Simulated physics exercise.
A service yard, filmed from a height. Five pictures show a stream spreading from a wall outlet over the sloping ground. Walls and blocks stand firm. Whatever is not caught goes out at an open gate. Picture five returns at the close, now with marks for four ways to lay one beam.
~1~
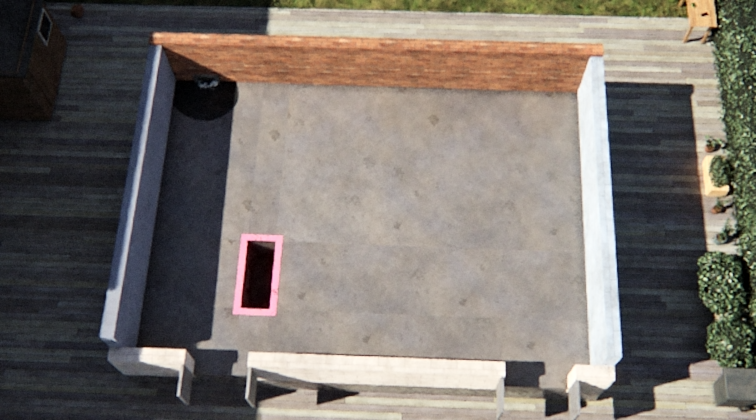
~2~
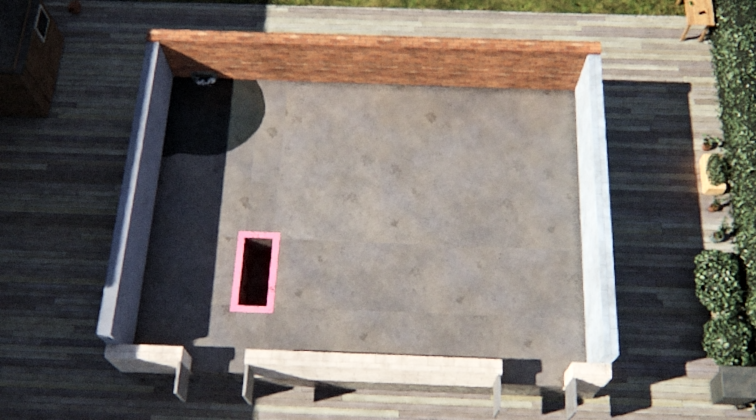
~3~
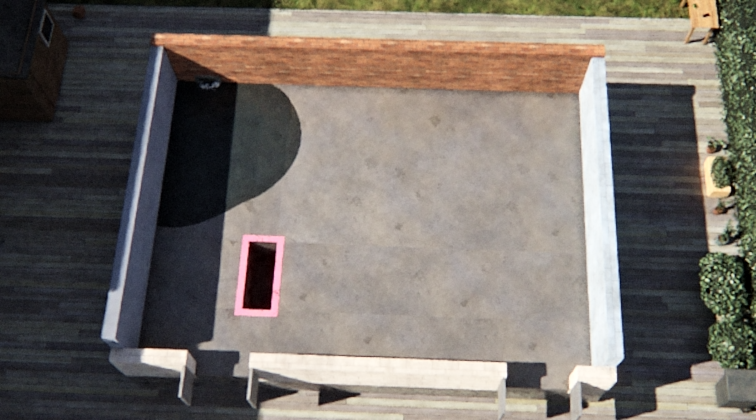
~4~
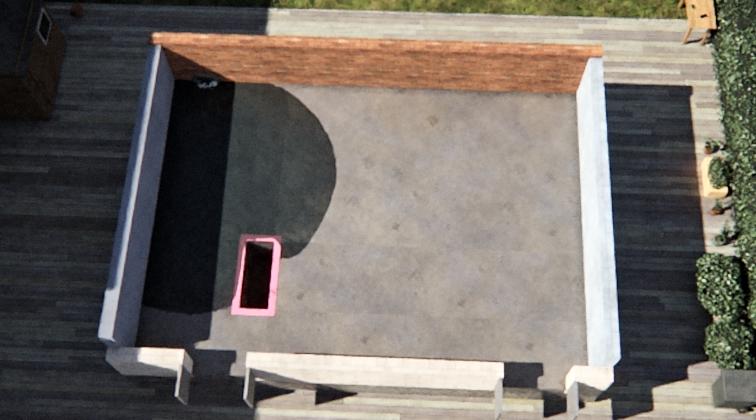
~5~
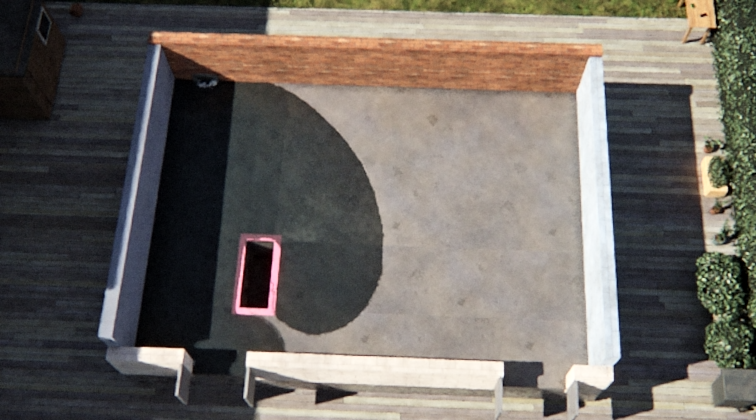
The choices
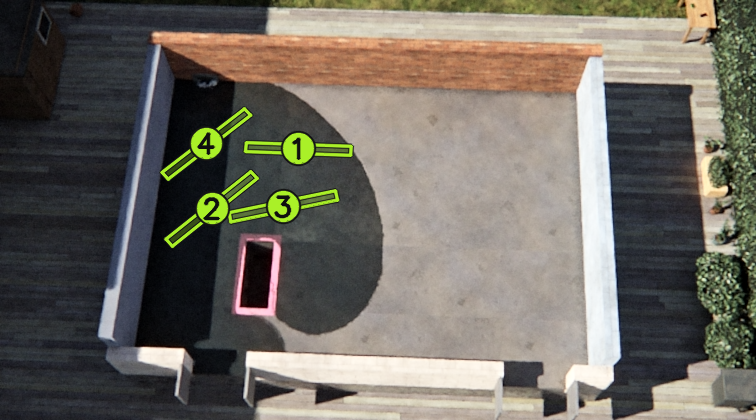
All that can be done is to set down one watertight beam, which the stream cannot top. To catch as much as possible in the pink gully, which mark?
Choose 1.
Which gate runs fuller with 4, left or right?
More leaves on the right.
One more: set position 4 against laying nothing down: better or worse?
Position 4 is worse.
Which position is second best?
Here it is position 3.
On the marked copy, 1 from (245, 147) to (350, 150); 2 from (169, 242) to (254, 175); 3 from (230, 217) to (336, 195); 4 from (165, 175) to (247, 112).
If 1 is chosen, about 33 % of the stream runs into the pink gully, about 65 % out by the gates.
If 2 is chosen, about 8 % of the stream runs into the pink gully, about 90 % out by the gates.
If 3 is chosen, about 15 % of the stream runs into the pink gully, about 83 % out by the gates.
If 4 is chosen, about 9 % of the stream runs into the pink gully, about 88 % out by the gates.
